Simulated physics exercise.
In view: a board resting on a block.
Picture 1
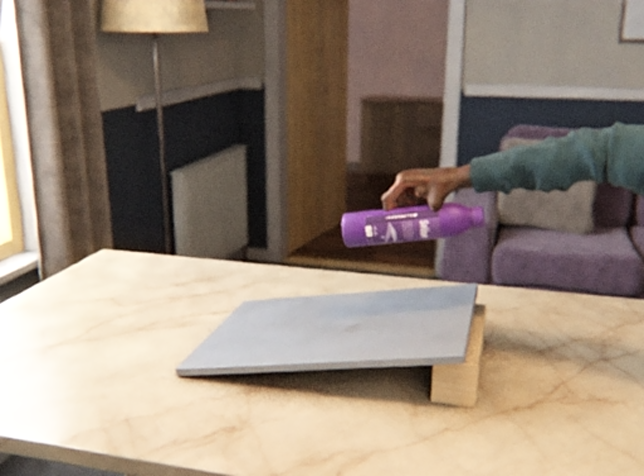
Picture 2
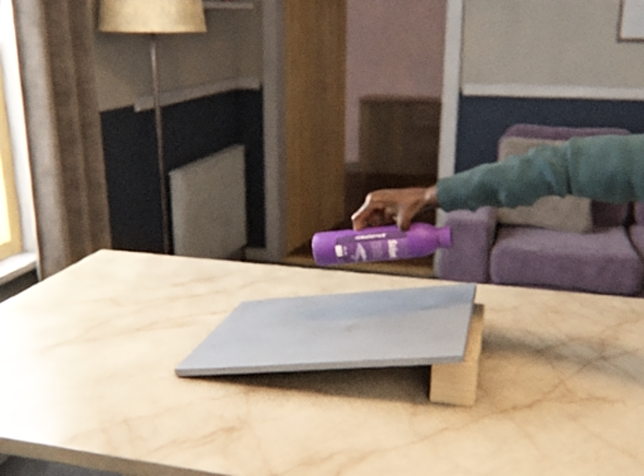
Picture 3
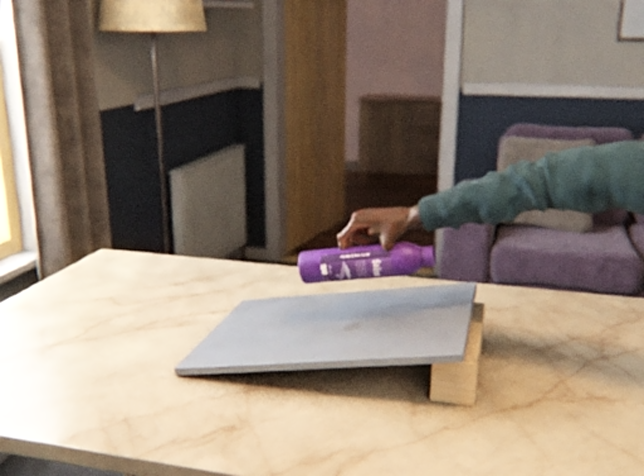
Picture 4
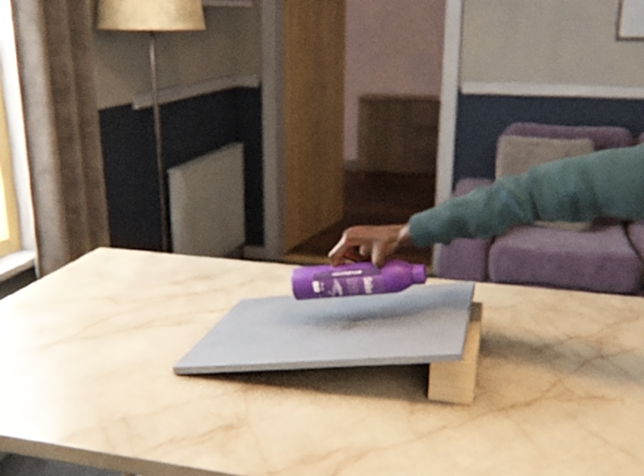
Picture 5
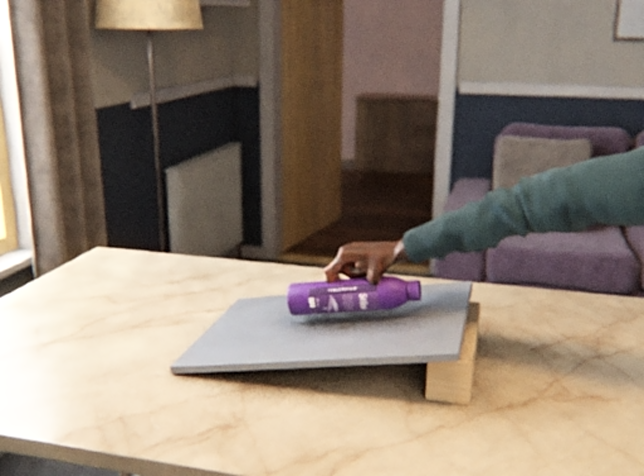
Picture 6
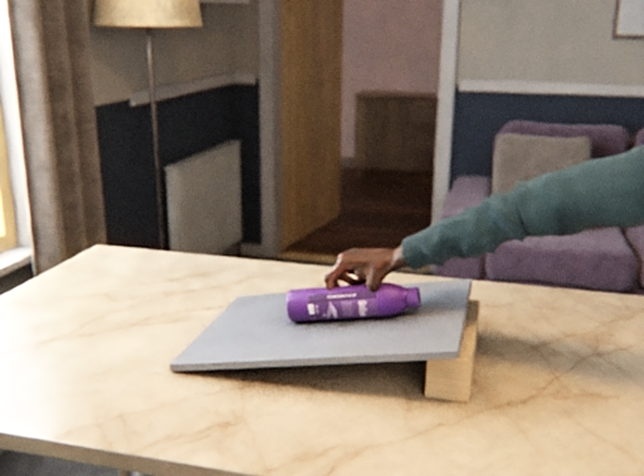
A hand in a green sleeve carried a purple bottle on its side leftward and down over a tilted gray board resting on a wooden block, then set it on the board, still holding it.
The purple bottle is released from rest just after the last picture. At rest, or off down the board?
The purple bottle keeps its place.
Then, 0.20 s on from there, no change.
Then, 0.50 s on from there, purple bottle resting near (354, 302).
In the end, it is unmoved. At the end, from the last picture's camera, purple bottle near (354, 302). The purple bottle remains at rest.
